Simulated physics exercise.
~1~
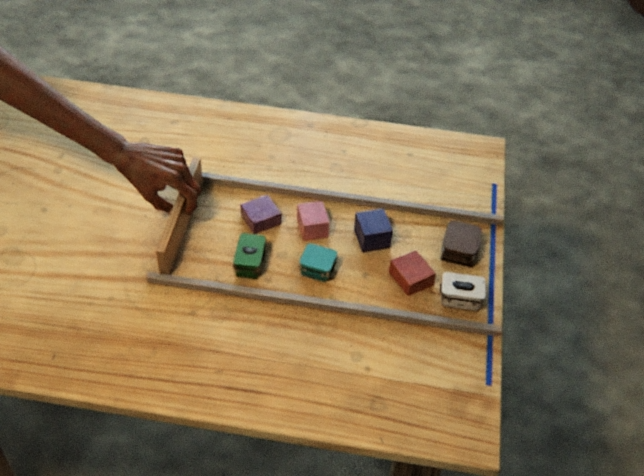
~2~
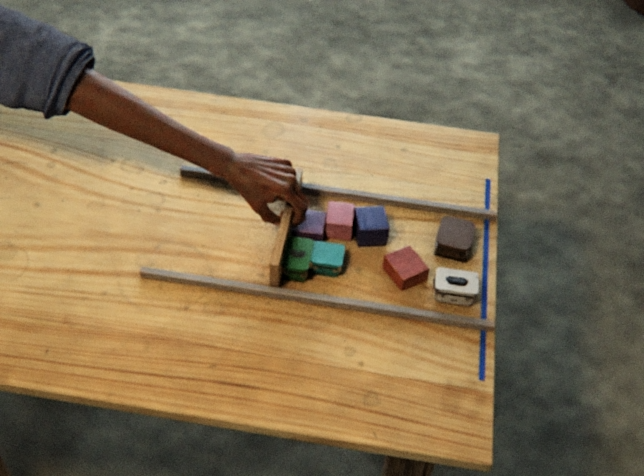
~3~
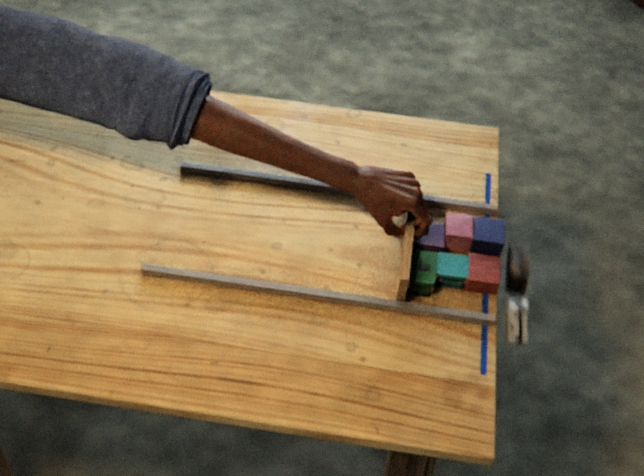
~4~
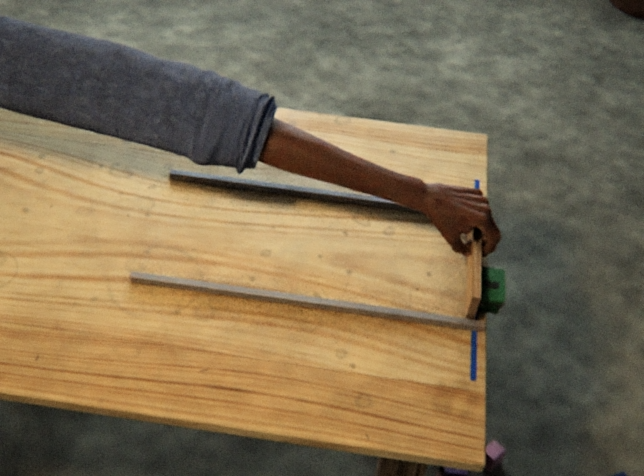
At the start, a hand holds a wooden board upright at the left of a channel between two rails on a wooden table, with small coloured blocks and cases scattered ahead of it. The hand slides the board right, gathering the purple, pink and blue blocks with the green and turquoise cases. The bunch reaches the red block, and the brown and white cases go over the table's end. The board continues to the blue tape, and the other pieces drop off too, except the green case, which sits at the edge against the board.
